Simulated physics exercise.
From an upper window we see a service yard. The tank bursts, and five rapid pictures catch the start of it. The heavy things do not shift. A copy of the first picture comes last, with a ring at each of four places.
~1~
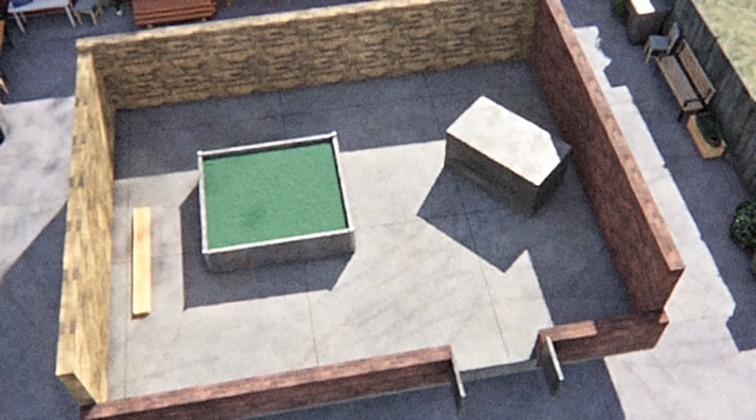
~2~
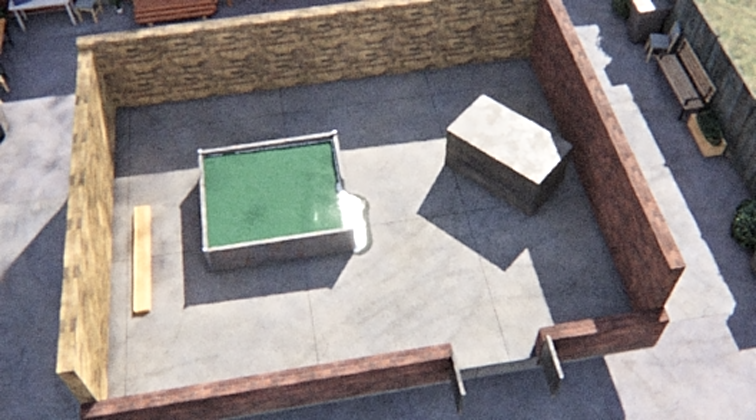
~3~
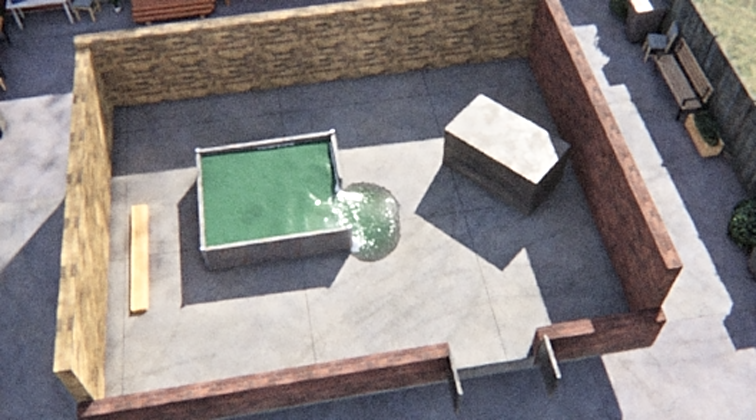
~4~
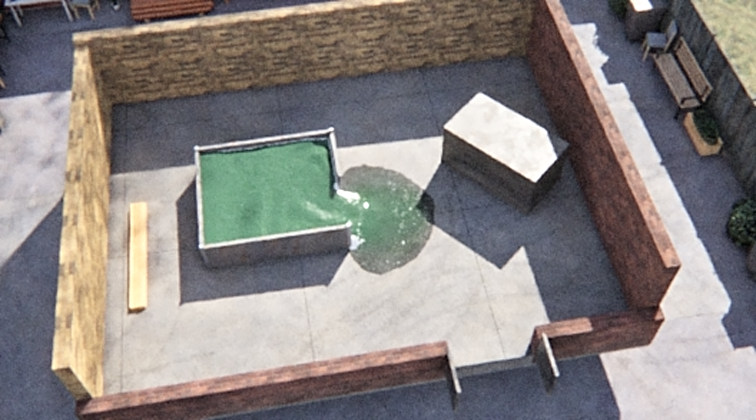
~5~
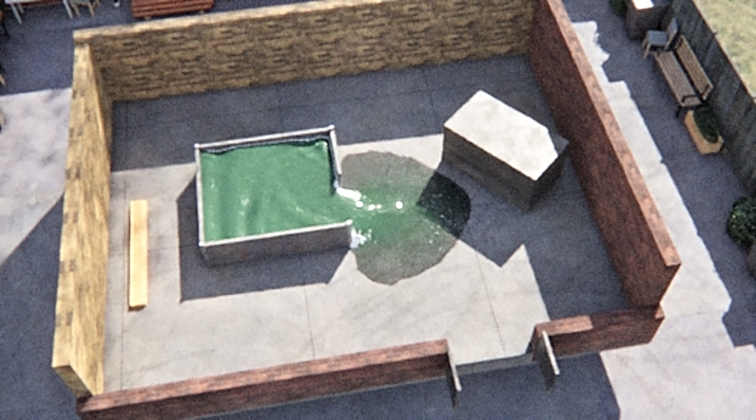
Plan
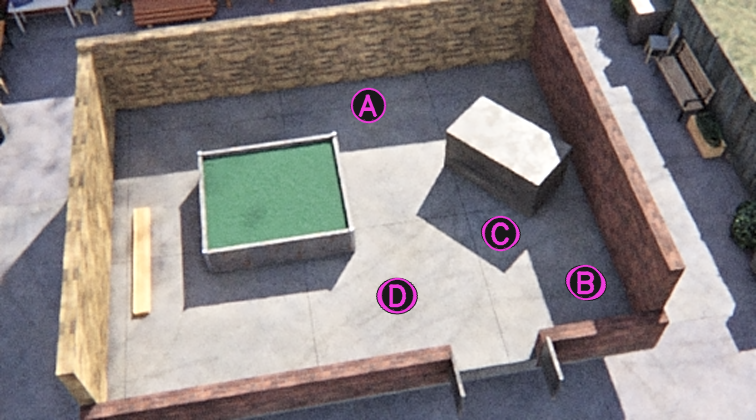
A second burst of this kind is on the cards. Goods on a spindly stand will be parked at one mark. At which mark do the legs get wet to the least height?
Take D.
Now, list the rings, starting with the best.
Best to worst: D, A, C, B.
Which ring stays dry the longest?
That is ring A.
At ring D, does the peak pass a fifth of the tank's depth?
No.
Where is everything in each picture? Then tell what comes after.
Tank full, its middle at (274, 193); open gate at (494, 341).
Water covers 1 % of the ground and shows as far out as (357, 252).
Water covers 3 % of the ground and shows as far out as (391, 199).
Water covers 6 % of the ground and shows as far out as (428, 200).
Water covers 10 % of the ground and shows as far out as (465, 199).
On the marked copy, A at (368, 105); B at (585, 282); C at (500, 233); D at (397, 295).
If A is chosen, the water peaks at about 15 % of the depth that stood in the tank.
If B is chosen, the water peaks at about 66 % of the depth that stood in the tank.
If C is chosen, the water peaks at about 34 % of the depth that stood in the tank.
If D is chosen, the water peaks at about 8 % of the depth that stood in the tank.
